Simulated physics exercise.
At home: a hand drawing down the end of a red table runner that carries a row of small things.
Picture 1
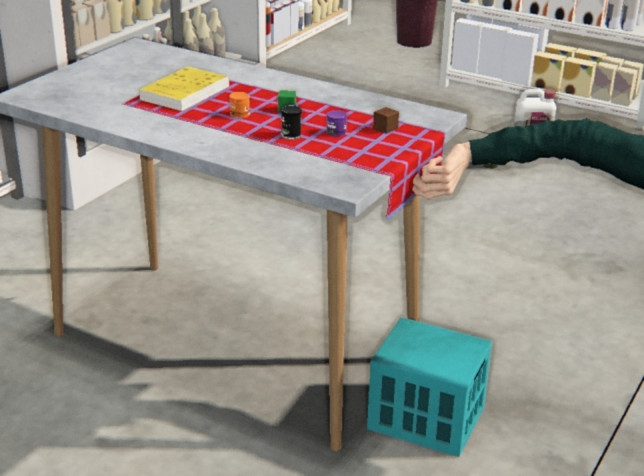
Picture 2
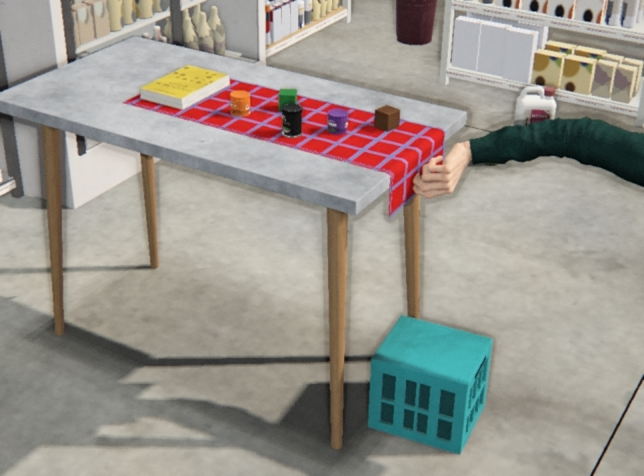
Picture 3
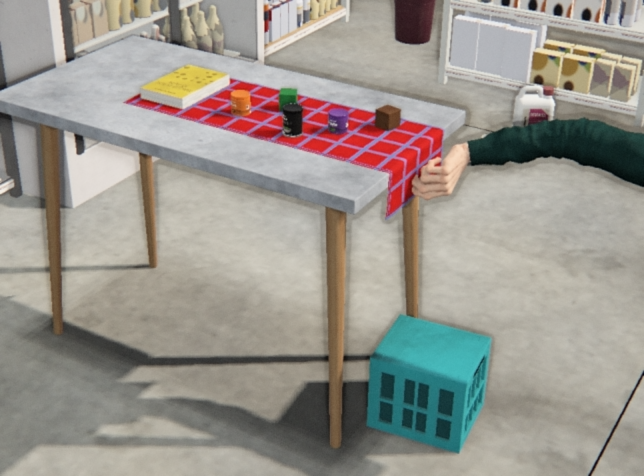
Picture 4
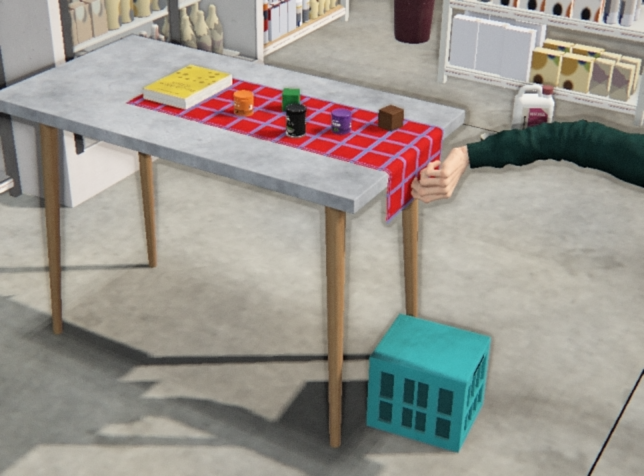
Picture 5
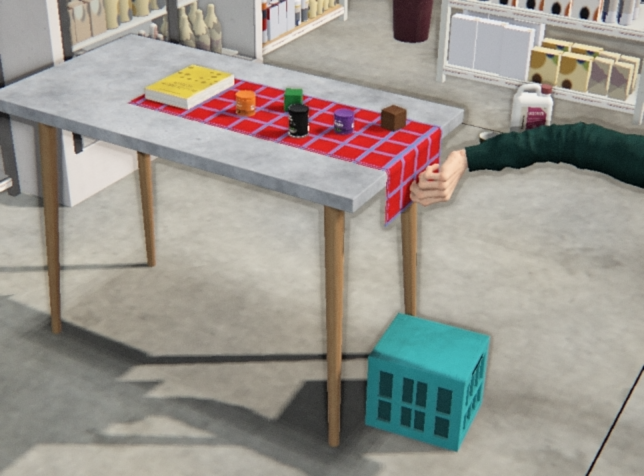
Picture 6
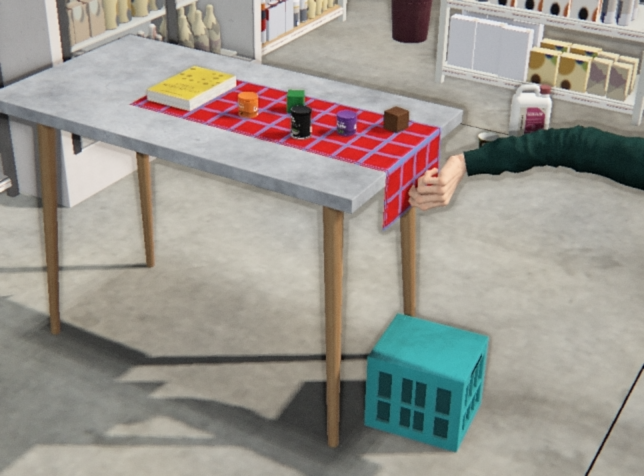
In this clip, a hand at the right slowly draws down the end of a red checked runner on a grey table, and the small pots, can and cubes on it shift slightly right, while a teal crate sits below.
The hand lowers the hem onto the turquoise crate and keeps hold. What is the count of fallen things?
The table loses four.
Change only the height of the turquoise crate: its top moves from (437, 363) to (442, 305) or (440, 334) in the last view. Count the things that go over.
Over the edge go 2 and 3.
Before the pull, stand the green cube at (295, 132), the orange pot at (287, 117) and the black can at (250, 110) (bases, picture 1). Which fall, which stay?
The green cube comes down; the orange pot is carried off; the black can survives.
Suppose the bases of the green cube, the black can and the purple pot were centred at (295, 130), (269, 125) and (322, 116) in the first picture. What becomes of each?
The green cube comes down, the black can falls, the purple pot goes over.
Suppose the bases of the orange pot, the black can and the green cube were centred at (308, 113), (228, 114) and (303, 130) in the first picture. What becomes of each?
The orange pot comes down, the black can stays on, the green cube is carried off.
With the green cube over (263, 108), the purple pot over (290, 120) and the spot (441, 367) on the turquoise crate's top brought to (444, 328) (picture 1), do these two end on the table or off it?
The green cube remains up; the purple pot remains up.
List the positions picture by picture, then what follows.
In the first picture, hem (387, 220); brown cube (387, 111); purple pot (337, 114); black can (291, 109); green cube (287, 93); orange pot (239, 95); top of the crate (441, 367).
In the second picture, hem (388, 219); brown cube (388, 109).
In the third picture, hem (386, 220); purple pot (338, 112).
In the fourth picture, hem (387, 224); black can (296, 107); top of the crate (440, 363).
In the fifth picture, hem (385, 227); green cube (294, 91).
In the sixth picture, hem (383, 231); brown cube (397, 111); purple pot (347, 114); black can (301, 109); green cube (296, 93); orange pot (248, 95).
A little later, hem near (409, 288); brown cube and purple pot gone.
Next, hem on the crate; brown cube, purple pot, black can and green cube gone.
When it is over, hem on the crate; brown cube, purple pot, black can and green cube gone. The count of fallen things is four.
